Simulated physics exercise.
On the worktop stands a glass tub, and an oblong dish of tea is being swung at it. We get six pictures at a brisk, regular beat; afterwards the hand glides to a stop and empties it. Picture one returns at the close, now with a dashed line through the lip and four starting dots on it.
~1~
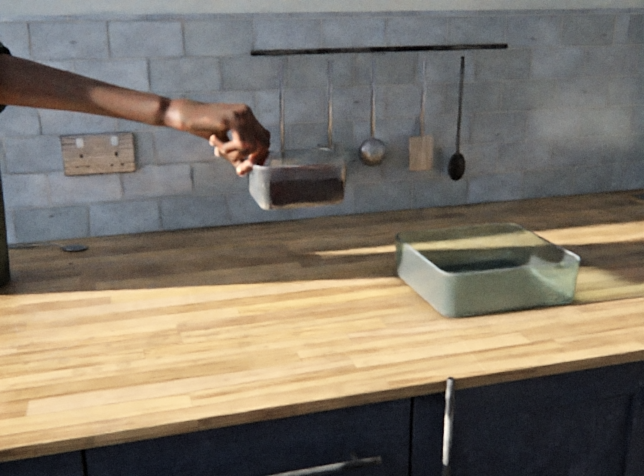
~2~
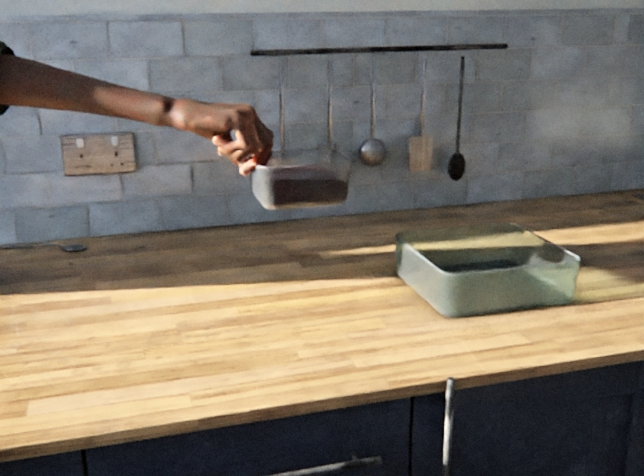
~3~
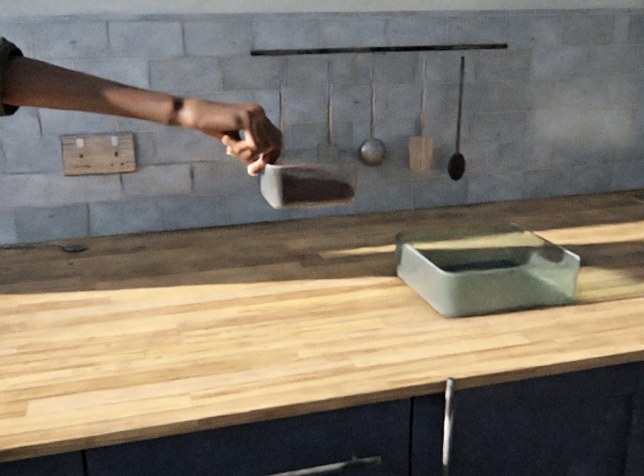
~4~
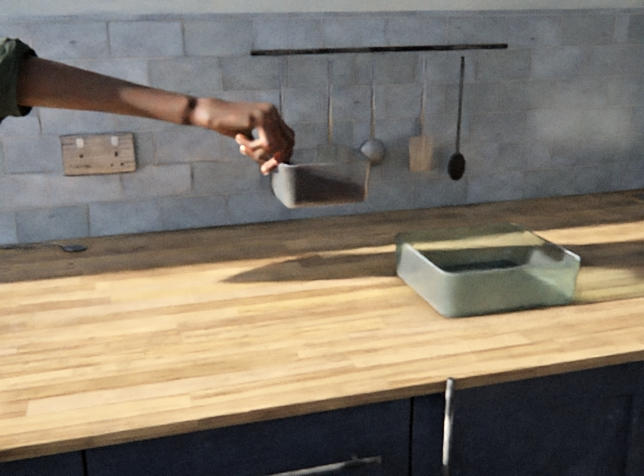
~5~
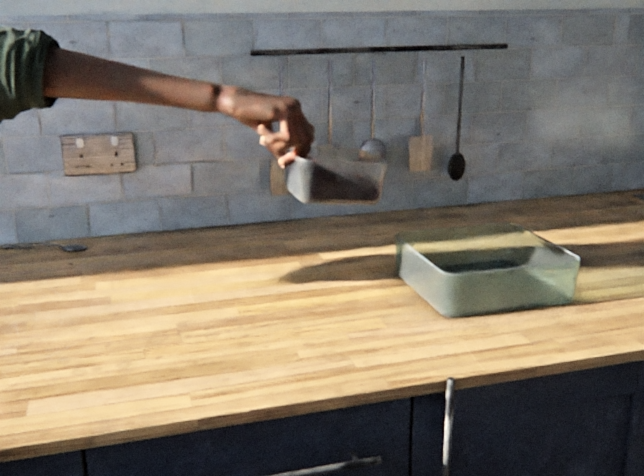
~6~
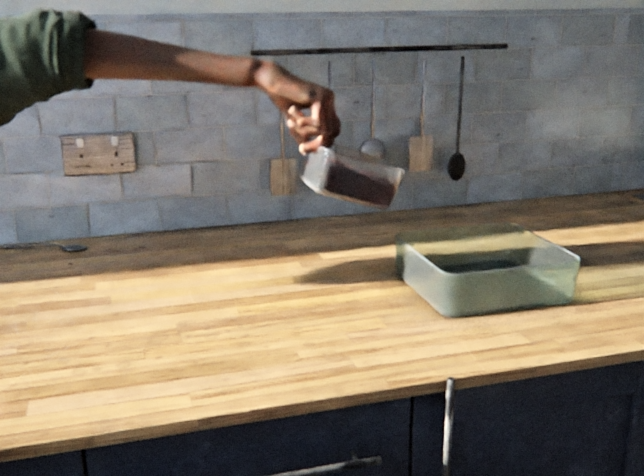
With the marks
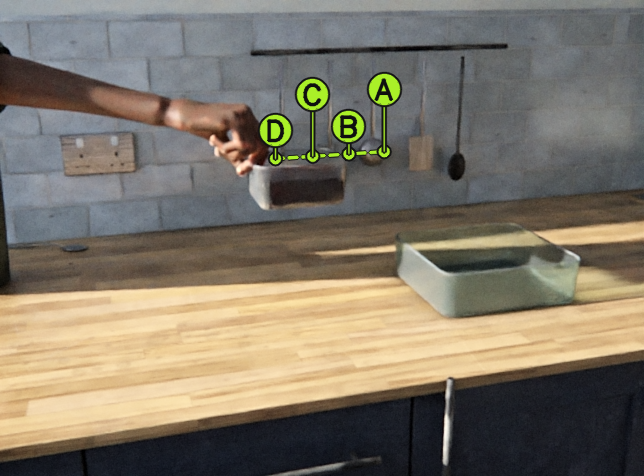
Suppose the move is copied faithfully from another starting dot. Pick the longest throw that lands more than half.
Go for C.
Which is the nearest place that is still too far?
It is D.
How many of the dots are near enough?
Three of the four.
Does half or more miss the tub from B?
No.
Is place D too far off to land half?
Yes, that goes wrong.
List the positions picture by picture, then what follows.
Upright, lip at (337, 154); tub from (440, 317) to (571, 300); nothing has left yet.
Upright, lip at (340, 154); nothing has left yet.
Upright, lip at (348, 154); nothing has left yet.
Upright, lip at (360, 153); nothing has left yet.
Tipped about 6°, lip at (376, 156); nothing has left yet.
Tipped about 19°, lip at (393, 165); nothing has left yet.
On the marked copy, A at (384, 151); B at (348, 154); C at (312, 156); D at (275, 158).
With A, about 91 % lands in the tub, 5 % falls short and 4 % goes beside or beyond.
With B, about 75 % lands in the tub, 8 % falls short and 16 % goes beside or beyond.
With C, about 67 % lands in the tub, 21 % falls short and 12 % goes beside or beyond.
With D, about 34 % lands in the tub, 59 % falls short and 7 % goes beside or beyond.
